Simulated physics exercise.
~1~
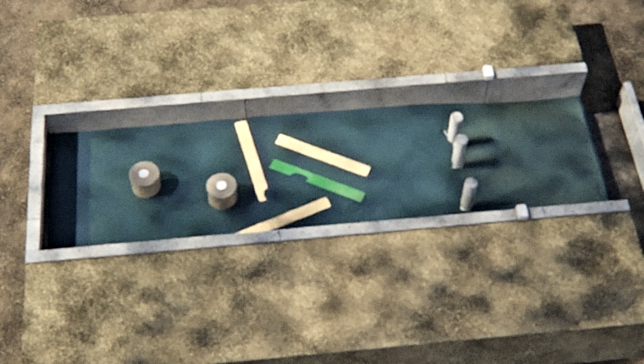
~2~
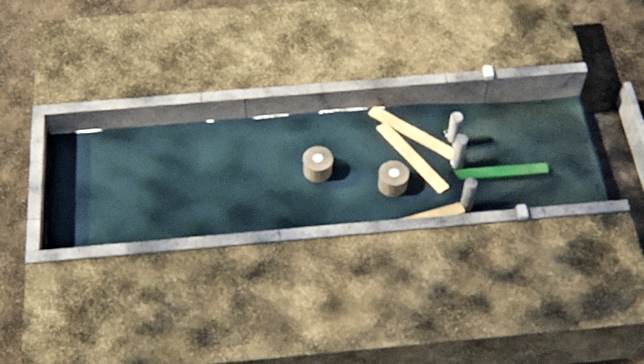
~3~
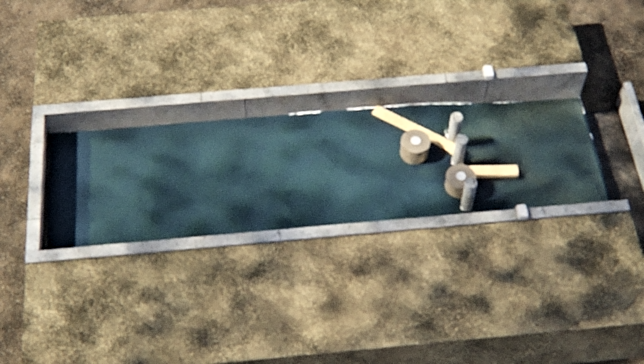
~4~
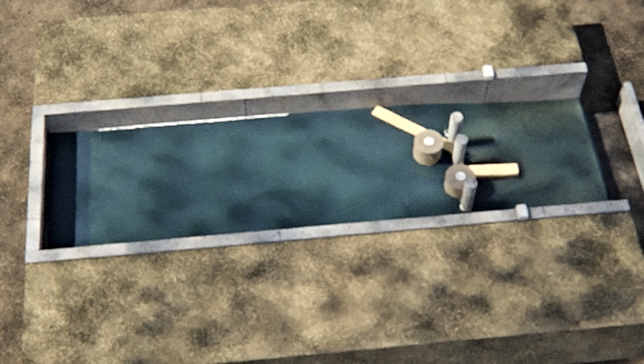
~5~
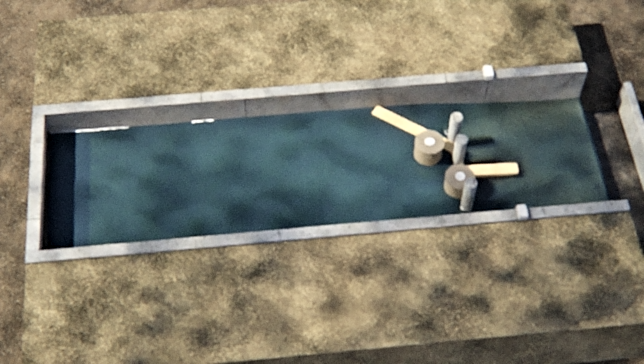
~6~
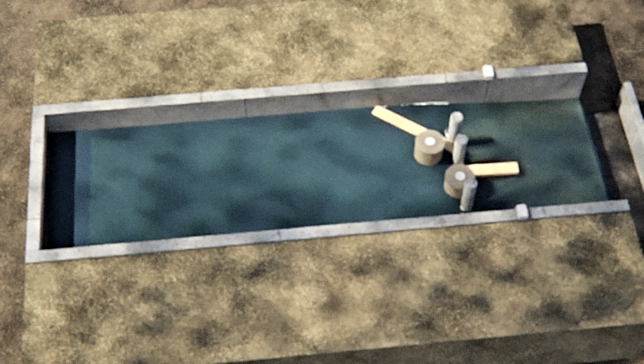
Three pale planks, one green plank and two round tan tubs drift to the right along a walled channel of dark water, seen from above at an angle. Three grey posts stand in the water toward the right, near white marks on the banks. The planks reach the posts first, and the green one slips past the marks while the tubs follow. The green plank and a pale one then disappear from view. The tubs come up against the posts beside the remaining planks, one slanting above and one pointing right, and all four stay there at the end.
